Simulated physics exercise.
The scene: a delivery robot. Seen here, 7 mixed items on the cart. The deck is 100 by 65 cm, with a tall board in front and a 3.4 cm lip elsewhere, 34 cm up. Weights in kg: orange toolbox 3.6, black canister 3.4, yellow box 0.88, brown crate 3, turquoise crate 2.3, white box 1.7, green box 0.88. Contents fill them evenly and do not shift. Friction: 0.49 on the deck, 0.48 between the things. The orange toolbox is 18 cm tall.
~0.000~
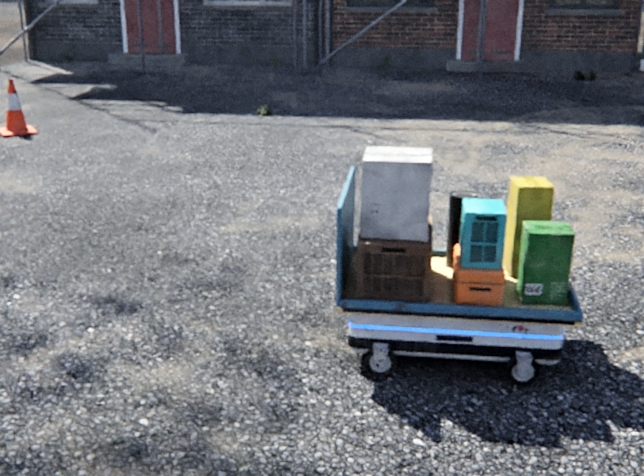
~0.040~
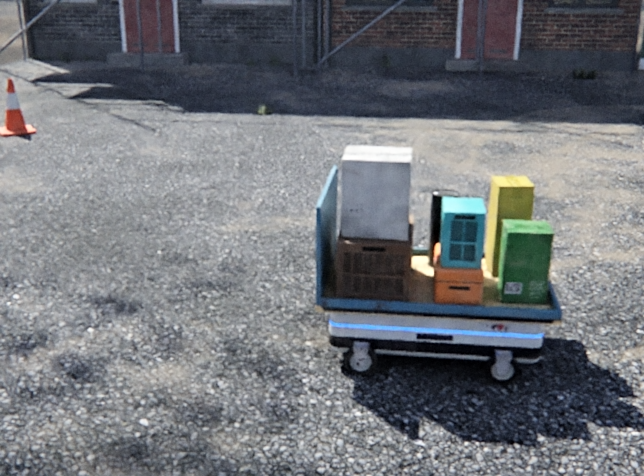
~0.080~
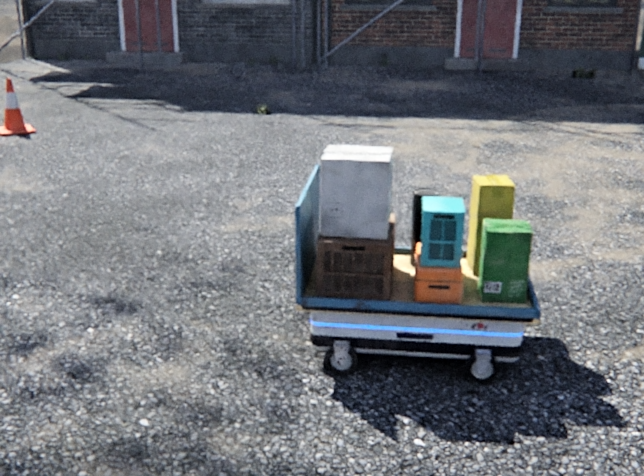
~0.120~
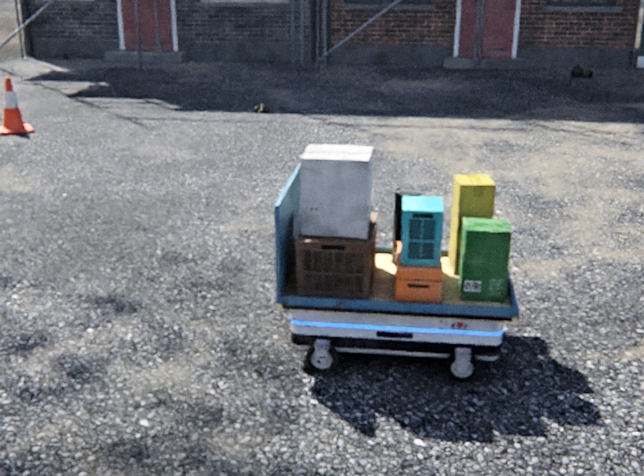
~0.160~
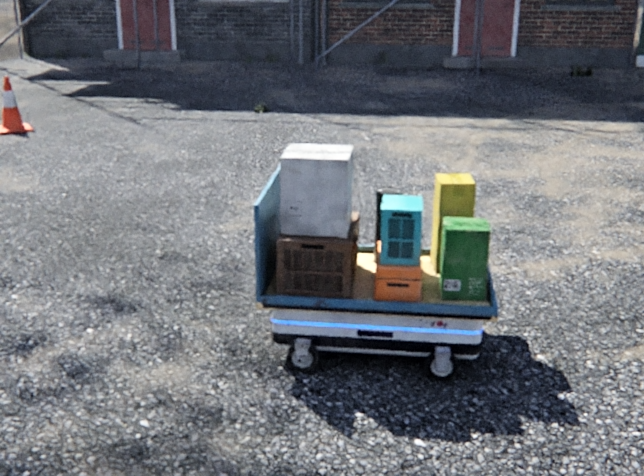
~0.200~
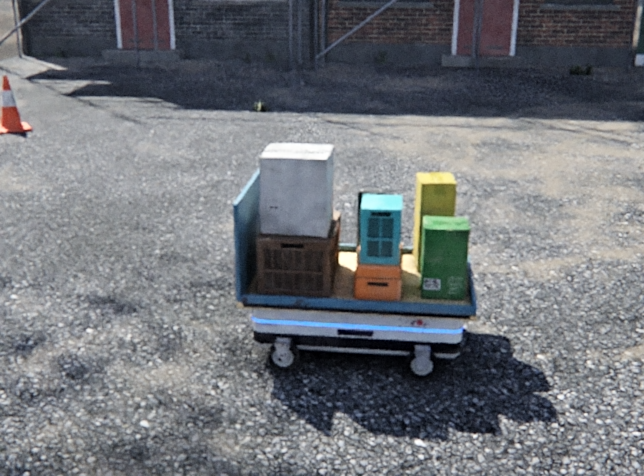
A low wheeled cart loaded with stacked boxes and crates in white, brown, turquoise, orange, yellow and green rolled steadily left across a gravel yard, its load staying in place.
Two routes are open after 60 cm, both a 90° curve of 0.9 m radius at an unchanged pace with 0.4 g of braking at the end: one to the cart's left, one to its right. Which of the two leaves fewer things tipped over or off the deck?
The load fares better going left.
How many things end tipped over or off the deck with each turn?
Turning left 3, turning right 5.
Turning left. By 0.70 s, 154 cm covered, turned 50°; black canister and white box now off the deck; orange toolbox 8 cm from its spot near (159, 298); yellow box tilted 21°.
By 1.10 s, 242 cm covered, turned 90°; yellow box now off the deck; orange toolbox 15 cm from its spot near (38, 405); turquoise crate tilted 6°.
When it is over (2.1 s), off the deck, black canister, yellow box and white box; not toppled but over 10 cm from the start, orange toolbox, brown crate and turquoise crate; the last one within 10 cm of the start.
Turning right instead, black canister, yellow box, turquoise crate, white box and green box tipped over or off the deck, 5 of 7 in all.
